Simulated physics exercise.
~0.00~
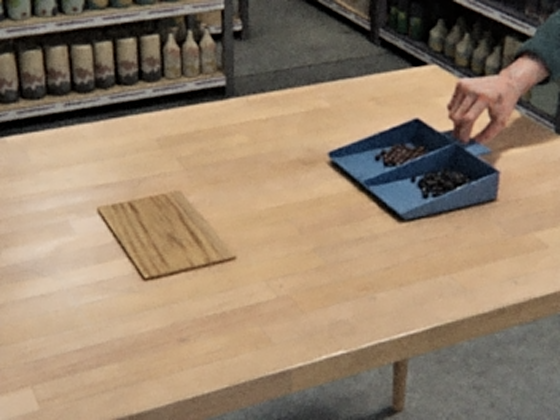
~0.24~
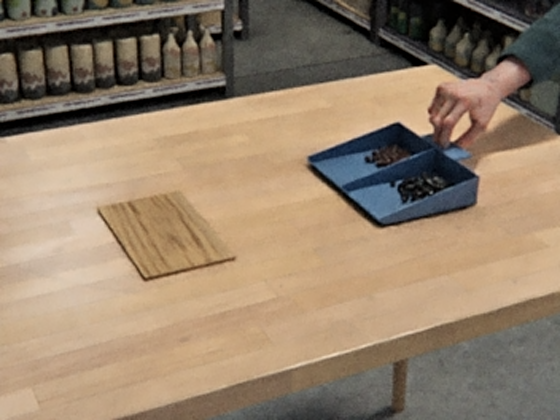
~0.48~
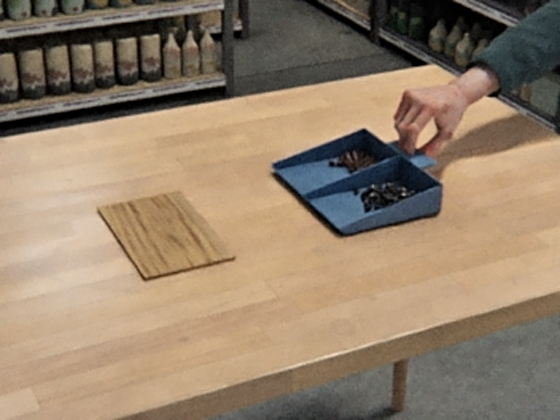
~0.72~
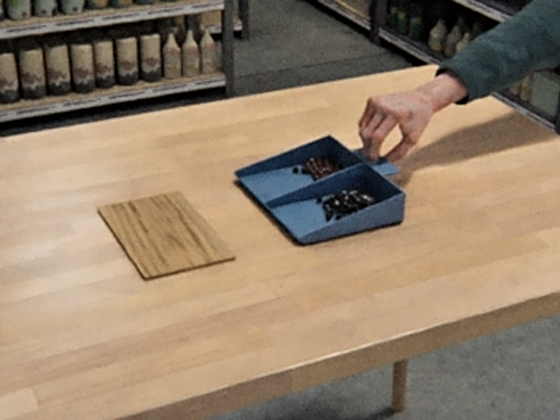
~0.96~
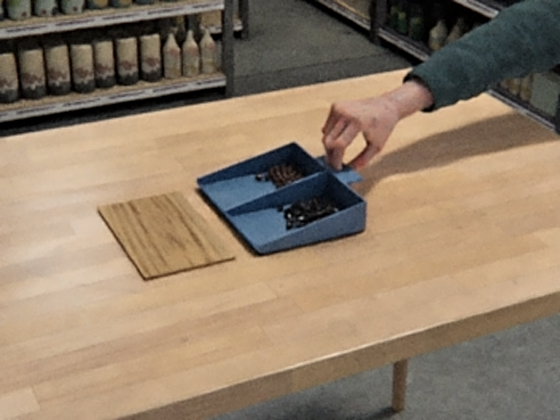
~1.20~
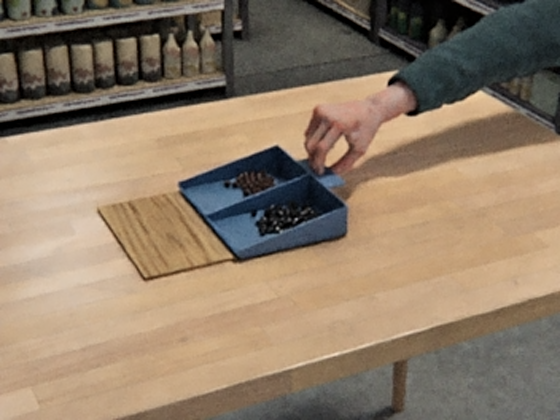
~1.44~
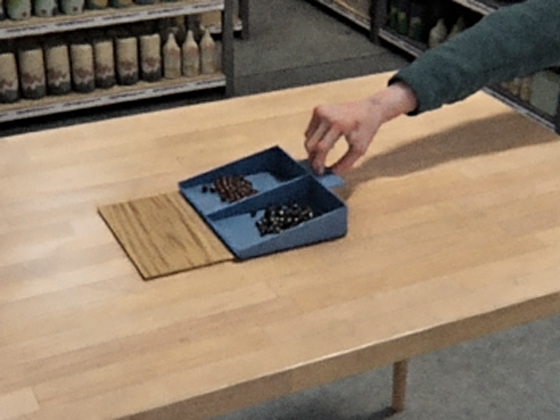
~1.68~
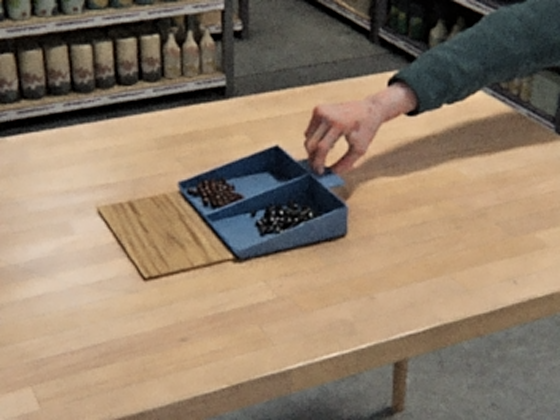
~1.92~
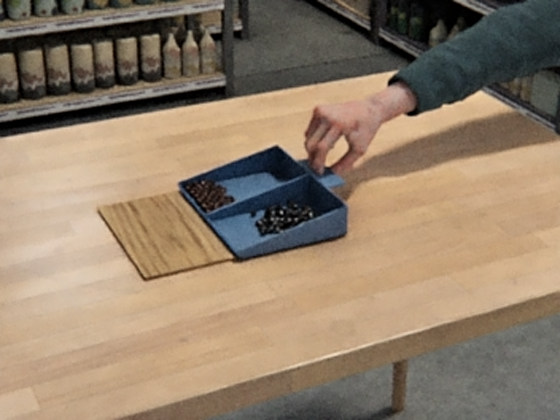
A blue two-part tray holding small reddish-brown pieces in the far section and black ones in the near section slides left across a wooden table, pushed by a hand in a dark green sleeve. Both handfuls ride along with it toward a flat wooden board lying on the tabletop. The tray reaches the board's edge and stops, while the board stays put. The brown pieces then keep sliding toward the tray's front rim, but the black ones stay where they are. At the end, the brown pieces rest gathered near the front, and both handfuls remain inside.
